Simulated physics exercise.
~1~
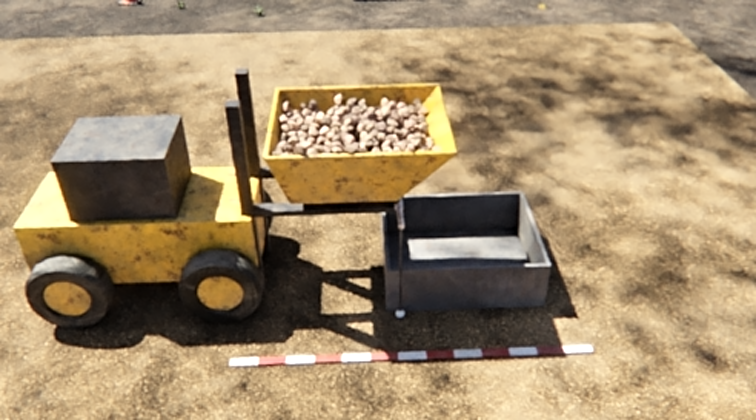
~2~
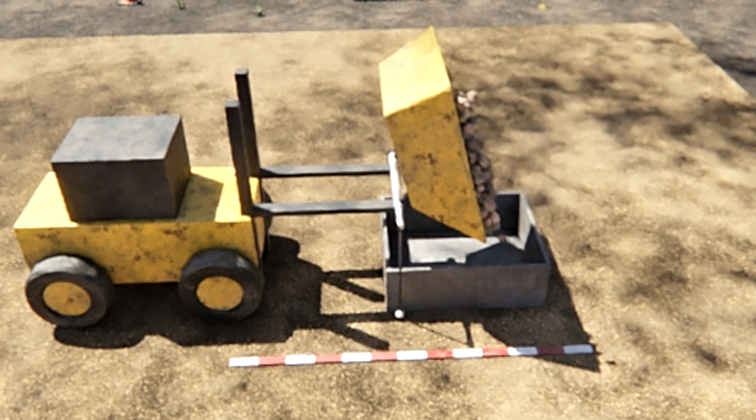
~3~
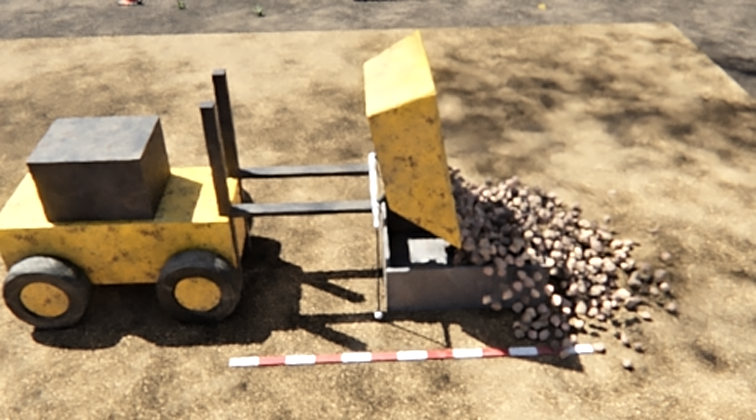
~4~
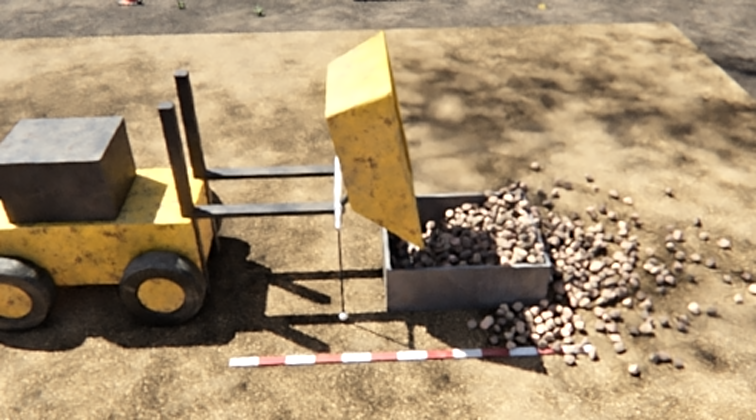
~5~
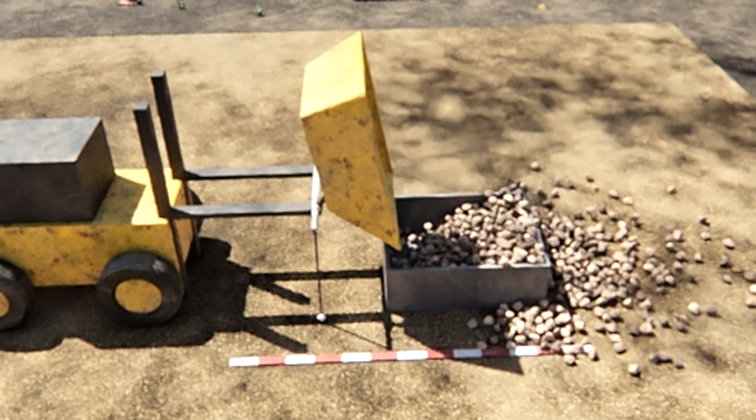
The footage shows a yellow fork truck tipping a raised yellow skip of stones over a grey open bin, the load pouring out to the right as the truck backs left, leaving the bin heaped with stones and many others scattered on the ground beside and beyond it.
